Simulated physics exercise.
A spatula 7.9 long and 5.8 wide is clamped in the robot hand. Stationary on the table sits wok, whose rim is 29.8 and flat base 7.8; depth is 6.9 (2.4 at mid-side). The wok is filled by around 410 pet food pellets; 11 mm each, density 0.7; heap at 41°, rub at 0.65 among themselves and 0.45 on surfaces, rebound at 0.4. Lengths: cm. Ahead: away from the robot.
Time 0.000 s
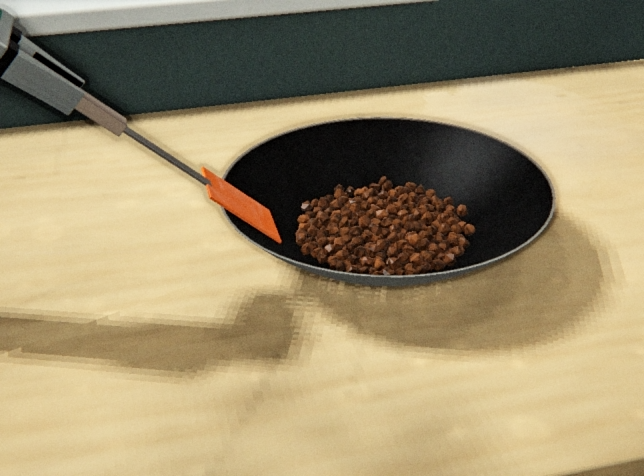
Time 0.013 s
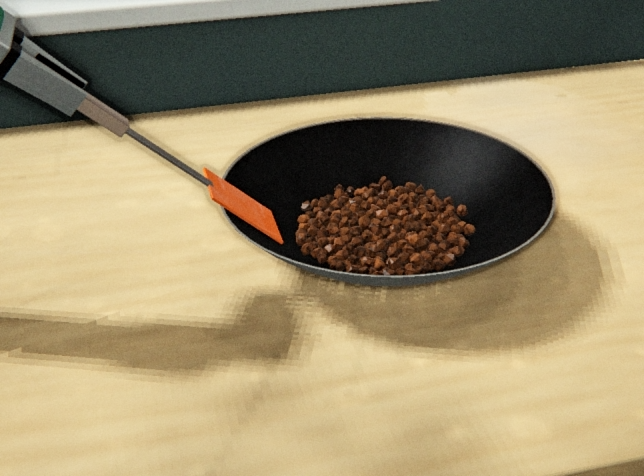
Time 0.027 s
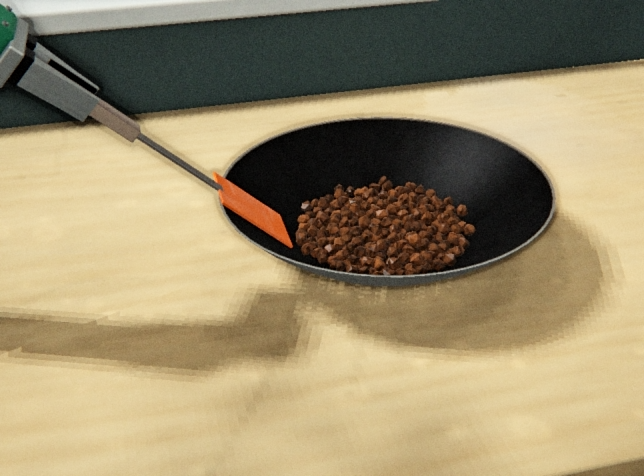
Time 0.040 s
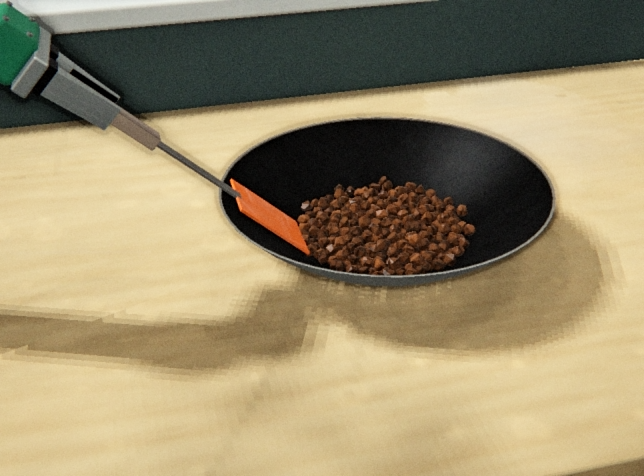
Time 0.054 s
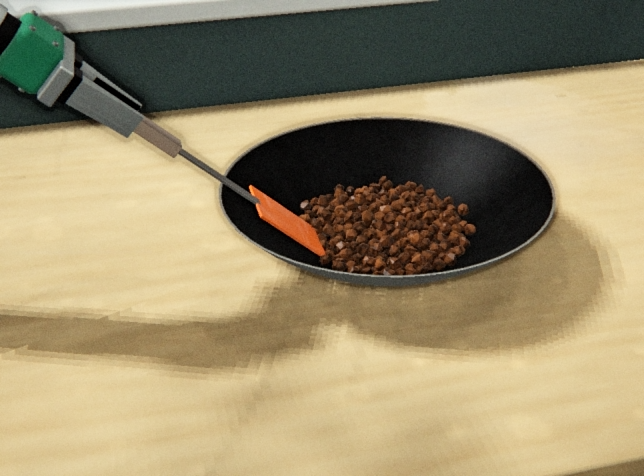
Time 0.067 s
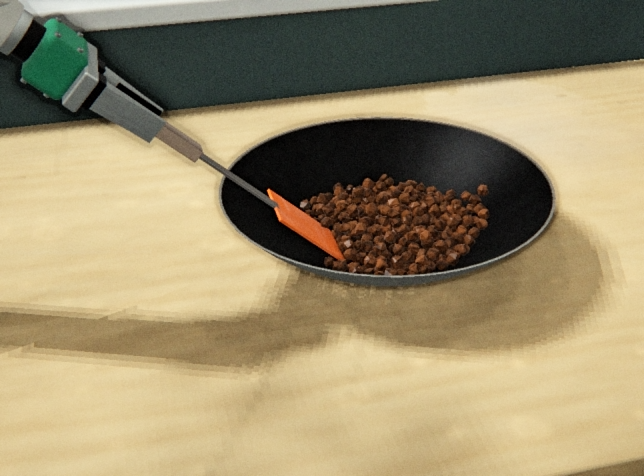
We see a robot arm holding an orange spatula at the left of a black wok heaped with brown pellets; the blade slides rightward into the pile, pushing some pellets toward the right side of the wok.
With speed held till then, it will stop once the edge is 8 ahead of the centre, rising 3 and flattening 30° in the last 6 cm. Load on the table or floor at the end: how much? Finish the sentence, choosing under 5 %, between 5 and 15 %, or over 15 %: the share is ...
The share is over 15 %.
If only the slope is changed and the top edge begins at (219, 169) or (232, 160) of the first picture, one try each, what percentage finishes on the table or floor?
Some 30 and 30 per cent.
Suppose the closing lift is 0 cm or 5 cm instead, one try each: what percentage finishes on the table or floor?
First try about 15 %, second try about 20 %.
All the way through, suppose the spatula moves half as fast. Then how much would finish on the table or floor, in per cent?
Estimated result: Some 5 %.
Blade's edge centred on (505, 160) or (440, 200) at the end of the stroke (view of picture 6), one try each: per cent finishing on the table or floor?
Around 40 per cent for the first try and 10 per cent for the second.
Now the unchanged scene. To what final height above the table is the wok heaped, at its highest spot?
It reaches around 7.0 cm.
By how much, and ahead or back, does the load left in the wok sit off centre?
The balance point lies close to 4.0 cm ahead.
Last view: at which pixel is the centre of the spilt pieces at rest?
(621, 208).
After 0.10 s, sloping 43°, highest piece 8 above the table; 411 in the wok.
After 0.13 s, sloping 35°, highest piece 11 above the table; 401 in the wok, 10 on the blade or in flight.
After 0.35 s, sloping 13°, highest piece 9 above the table; 320 in the wok, 53 on the table or floor, 38 on the blade or in flight.
After 1.40 s, sloping 13°, highest piece 8 above the table; 320 in the wok, 91 on the table or floor.
In the end, 320 in the wok, 91 on the table or floor. That is 22 % on the table or floor.
